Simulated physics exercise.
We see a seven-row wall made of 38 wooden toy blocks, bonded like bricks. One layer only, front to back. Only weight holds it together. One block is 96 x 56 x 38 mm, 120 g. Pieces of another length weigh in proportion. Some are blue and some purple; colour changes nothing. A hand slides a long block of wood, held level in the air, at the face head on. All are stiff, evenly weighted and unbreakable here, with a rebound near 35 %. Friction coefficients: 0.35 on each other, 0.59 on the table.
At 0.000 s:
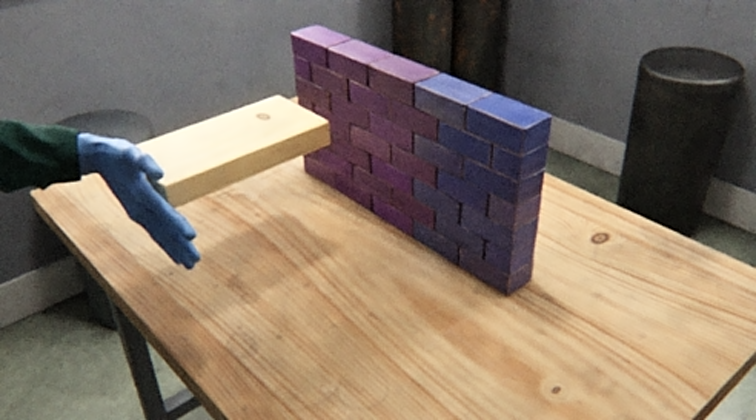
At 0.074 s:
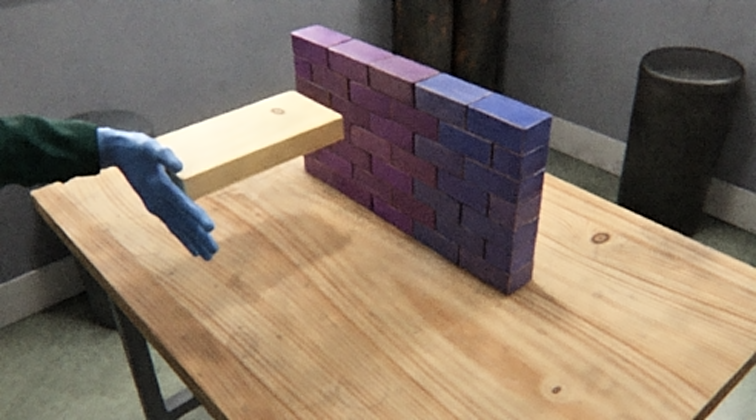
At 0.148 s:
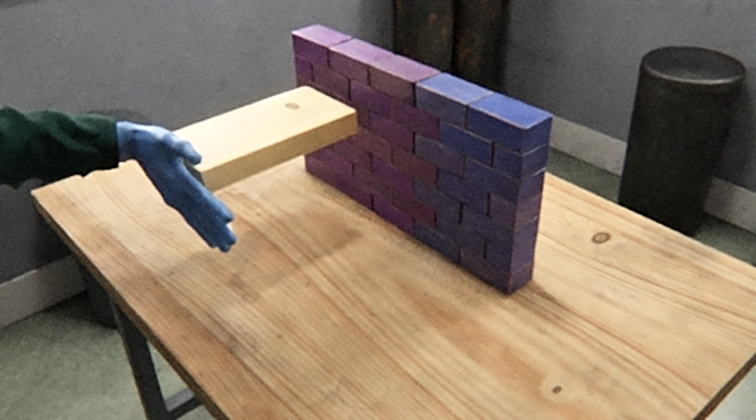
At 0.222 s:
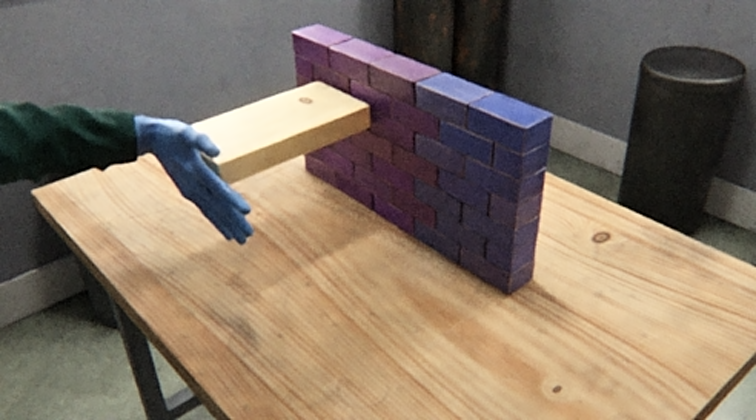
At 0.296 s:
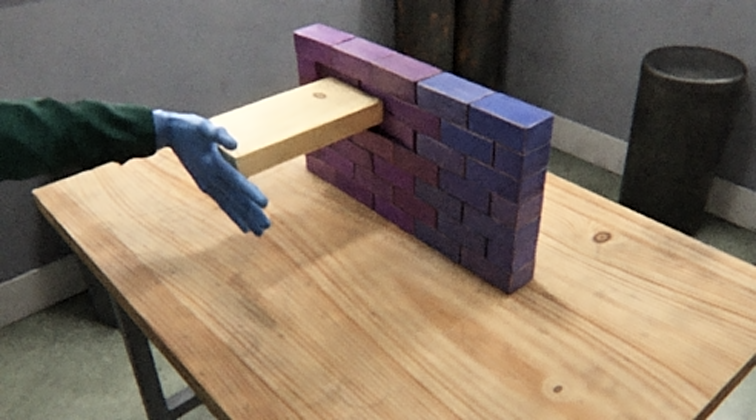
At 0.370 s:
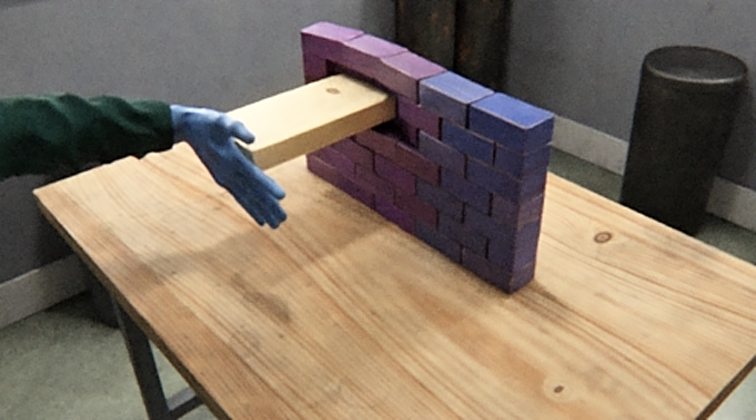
A gloved hand slides a long wooden block into a purple and blue wall, shifting some purple bricks.
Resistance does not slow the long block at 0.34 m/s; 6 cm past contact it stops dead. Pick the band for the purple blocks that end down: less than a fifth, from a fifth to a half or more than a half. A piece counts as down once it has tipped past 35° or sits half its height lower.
The part is from a fifth to a half.
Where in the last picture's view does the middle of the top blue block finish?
Near (617, 210).
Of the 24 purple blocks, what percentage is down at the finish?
About 40 per cent.
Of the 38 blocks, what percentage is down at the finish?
Near 30 per cent.
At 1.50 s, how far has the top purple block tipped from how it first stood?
Some 70°.
Around 0.56 s, 5 of the 24 purple blocks down (5 of 38 in all colours); top purple block tipped 16°, 18 mm lower; top blue block tipped 18°.
Around 0.80 s, 10 of the 24 purple blocks down (11 of 38 in all colours); top purple block on its side; top blue block tipped 70°, 9 cm lower.
Around 1.50 s, 10 of the 24 purple blocks down (11 of 38 in all colours); top purple block tipped 67°, 85 cm lower; top blue block upside down.
Finally (1.9 s), 10 of the 24 purple blocks down (11 of 38 in all colours); top purple block tipped 61°, 94 cm lower; top blue block upside down. That is 42 per cent. Seen by the last camera, middles, top purple block near (487, 278), top blue block near (617, 210).
